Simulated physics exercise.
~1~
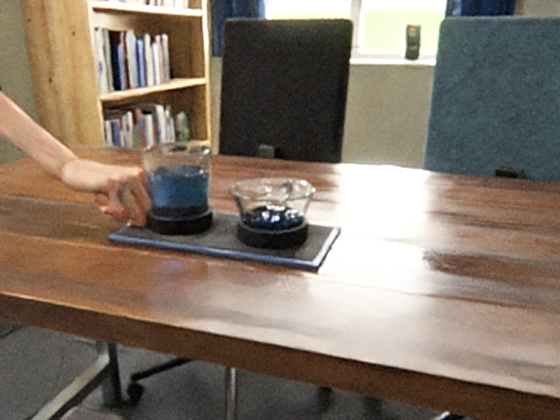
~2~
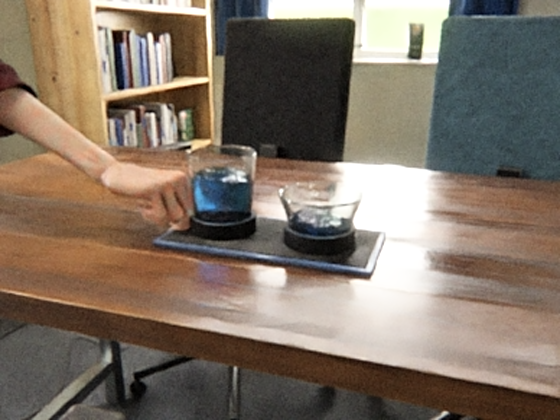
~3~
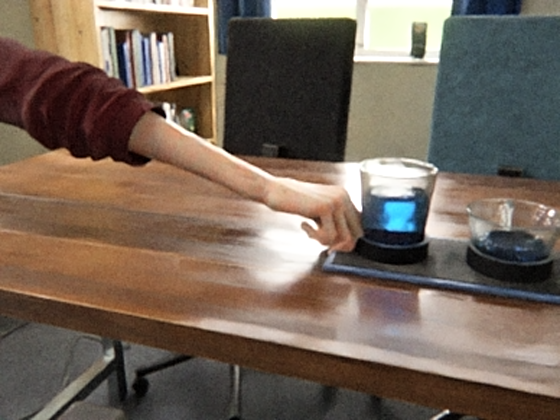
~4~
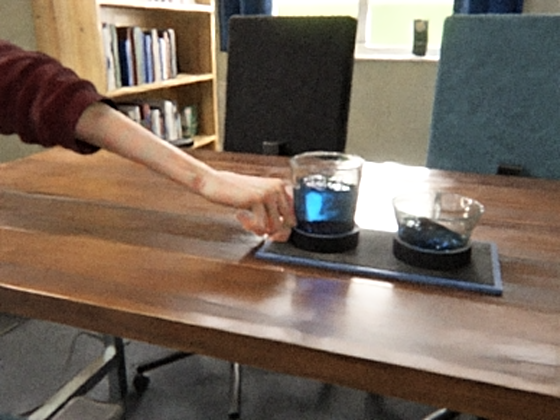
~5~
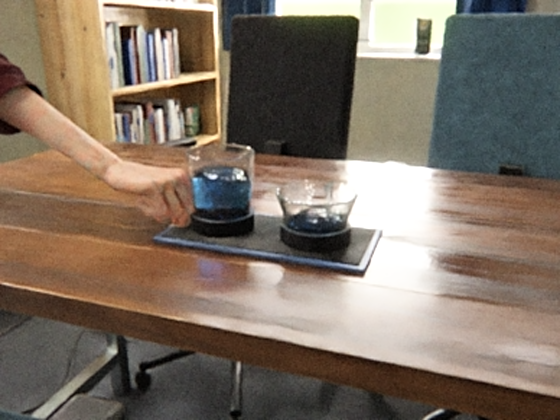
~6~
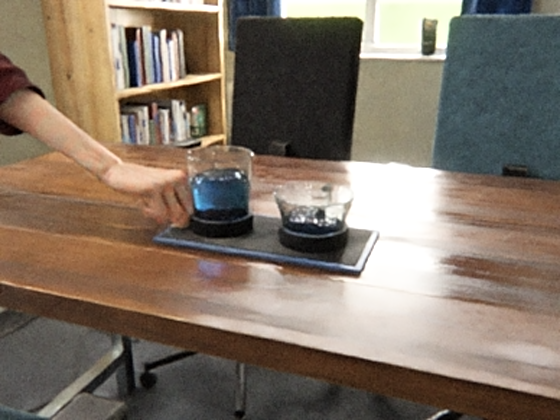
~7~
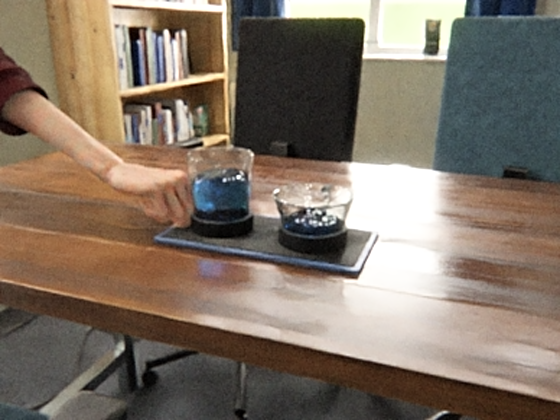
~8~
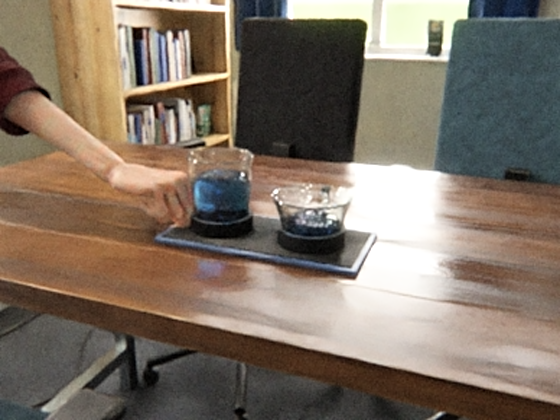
A hand reaching from a dark red sleeve grips the left end of a black, blue-edged tray on a glossy brown wooden table, seen from slightly above its near side. On the tray, a tall clear tumbler of blue water stands left of a low, wide glass cup holding darker blue liquid, each in a black round holder. Behind are a bookshelf, two chairs and a window. The hand pushes the tray right, then draws it back left as the liquid tilts and ripples. The tray stops left of centre, both vessels upright and the tabletop showing no spill, the hand still holding on.
